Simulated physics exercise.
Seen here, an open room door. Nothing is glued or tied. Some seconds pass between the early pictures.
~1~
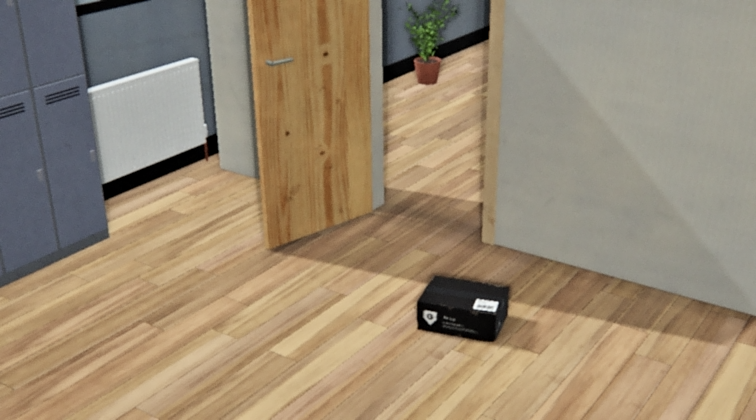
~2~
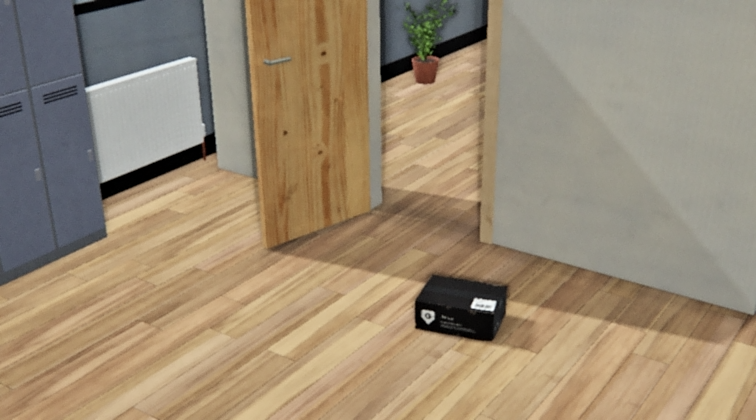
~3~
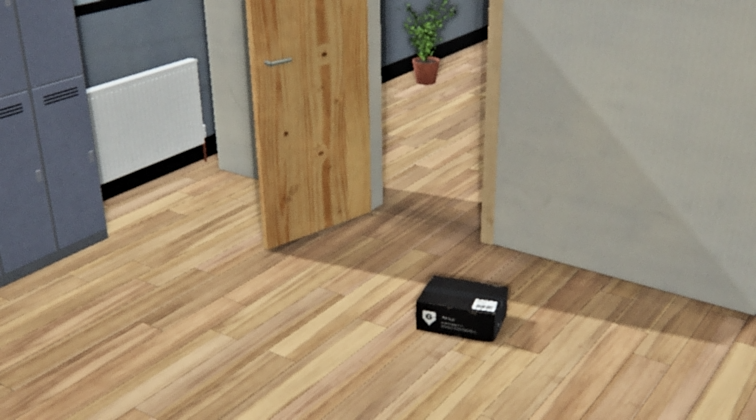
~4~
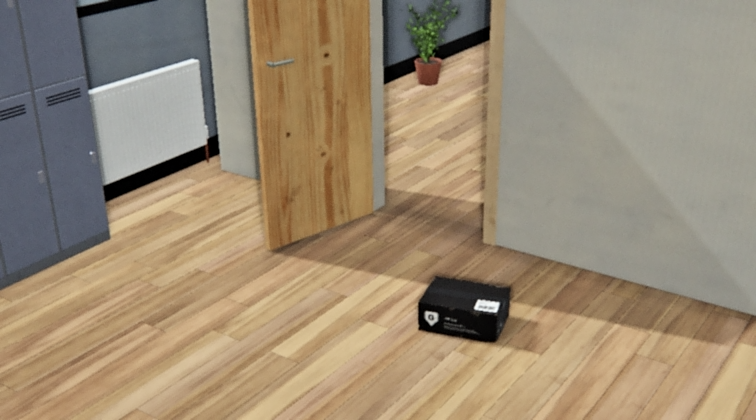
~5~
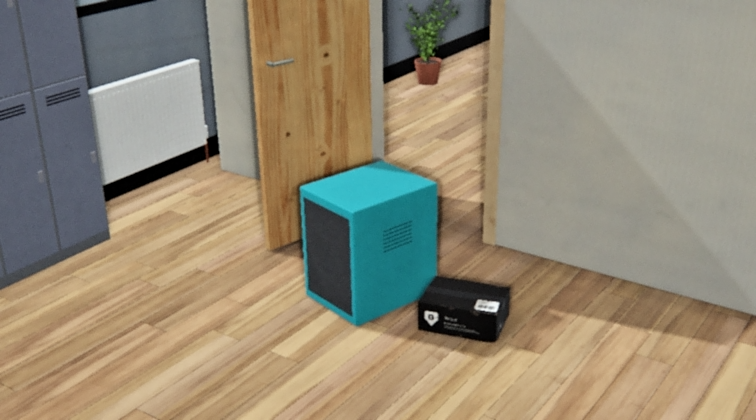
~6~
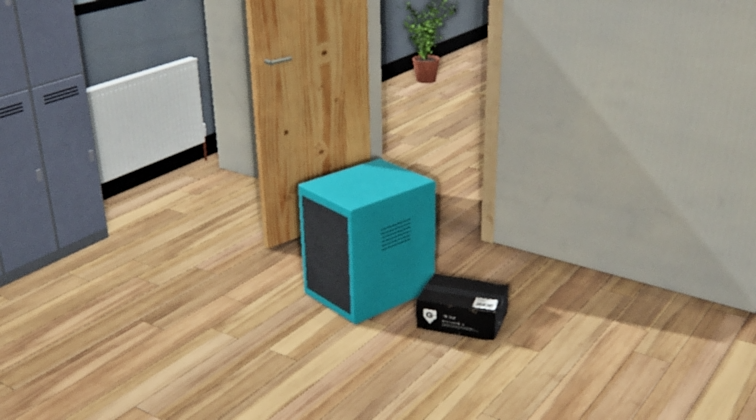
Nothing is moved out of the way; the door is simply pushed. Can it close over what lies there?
As it turns out, it jams.
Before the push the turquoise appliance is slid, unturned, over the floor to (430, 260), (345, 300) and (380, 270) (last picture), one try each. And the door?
First, it jams; second, it reaches the frame; third, it jams.
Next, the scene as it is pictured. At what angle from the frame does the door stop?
About 55°.
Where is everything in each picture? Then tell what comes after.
The first picture shows door wide open and still; black parcel (463, 308).
The second picture shows door wide open and still; black parcel (461, 308).
The third picture shows door wide open and still; black parcel (462, 308).
The fourth picture shows door wide open and still; black parcel (465, 309).
The fifth picture shows door wide open and still; black parcel (464, 309).
The sixth picture shows door wide open and still; turquoise appliance (368, 239); black parcel (463, 306).
Then, 0.40 s after the last picture, open by 95°.
Then, 0.60 s after the last picture, open by 84°.
Then, 0.80 s after the last picture, open by 71°.
Then, 1.00 s after the last picture, open by 58°.
At rest, open by 57°; both in place. Seen from the same camera at the end, turquoise appliance near (370, 239).
